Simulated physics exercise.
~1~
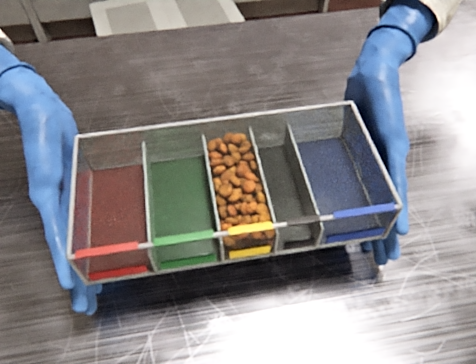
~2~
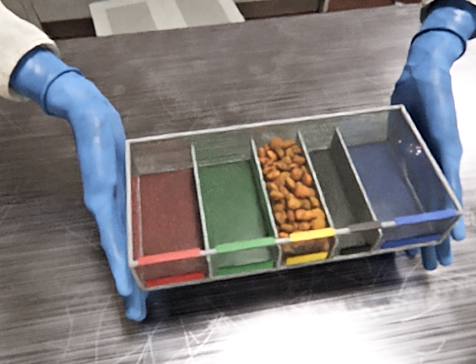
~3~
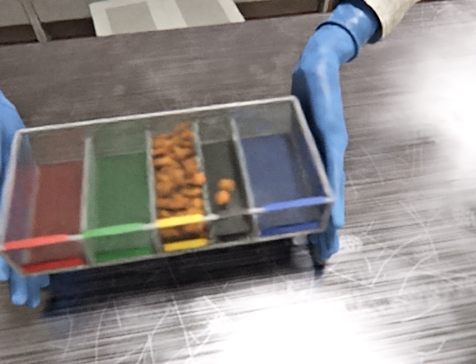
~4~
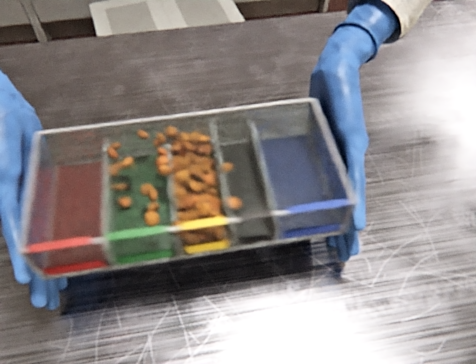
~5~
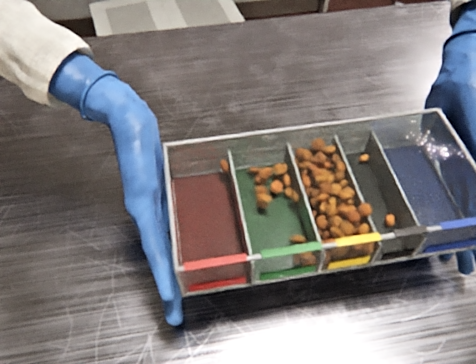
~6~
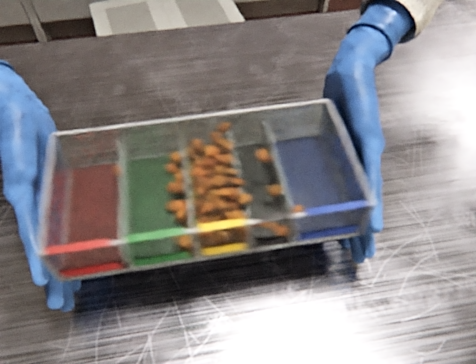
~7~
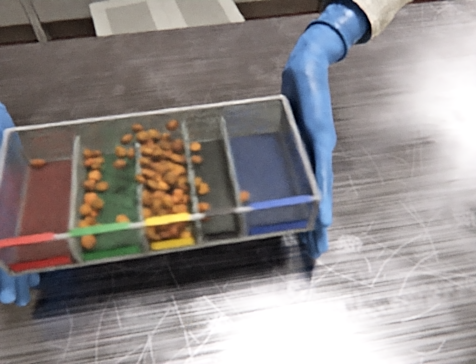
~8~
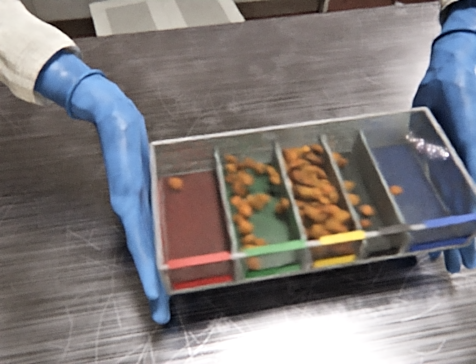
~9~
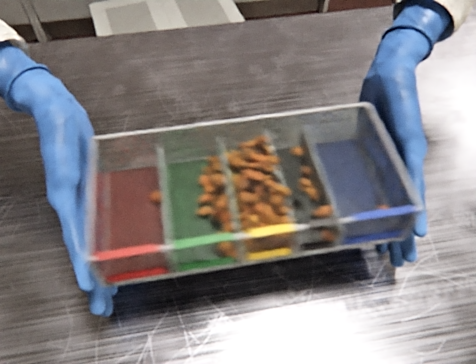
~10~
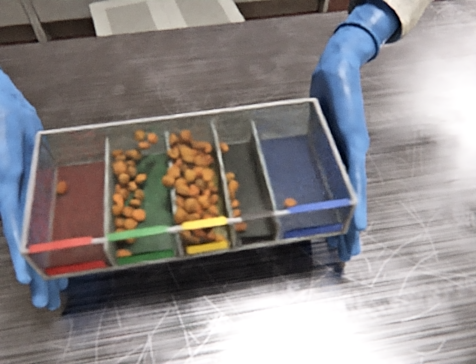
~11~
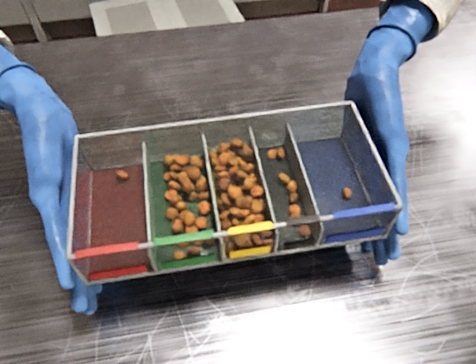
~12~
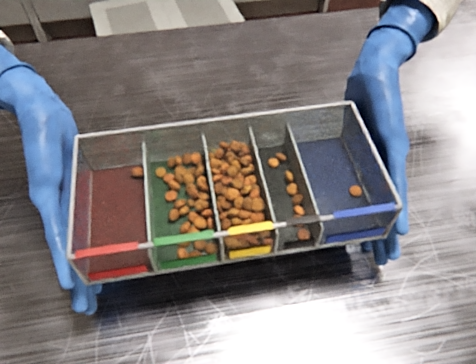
The clip shows gloved hands shaking a divided clear tray from side to side above a metal table, scattering brown kibble from the yellow compartment into its neighbours; it ends still, with most pieces in yellow, many in green, a few in black, and one each in red and blue.
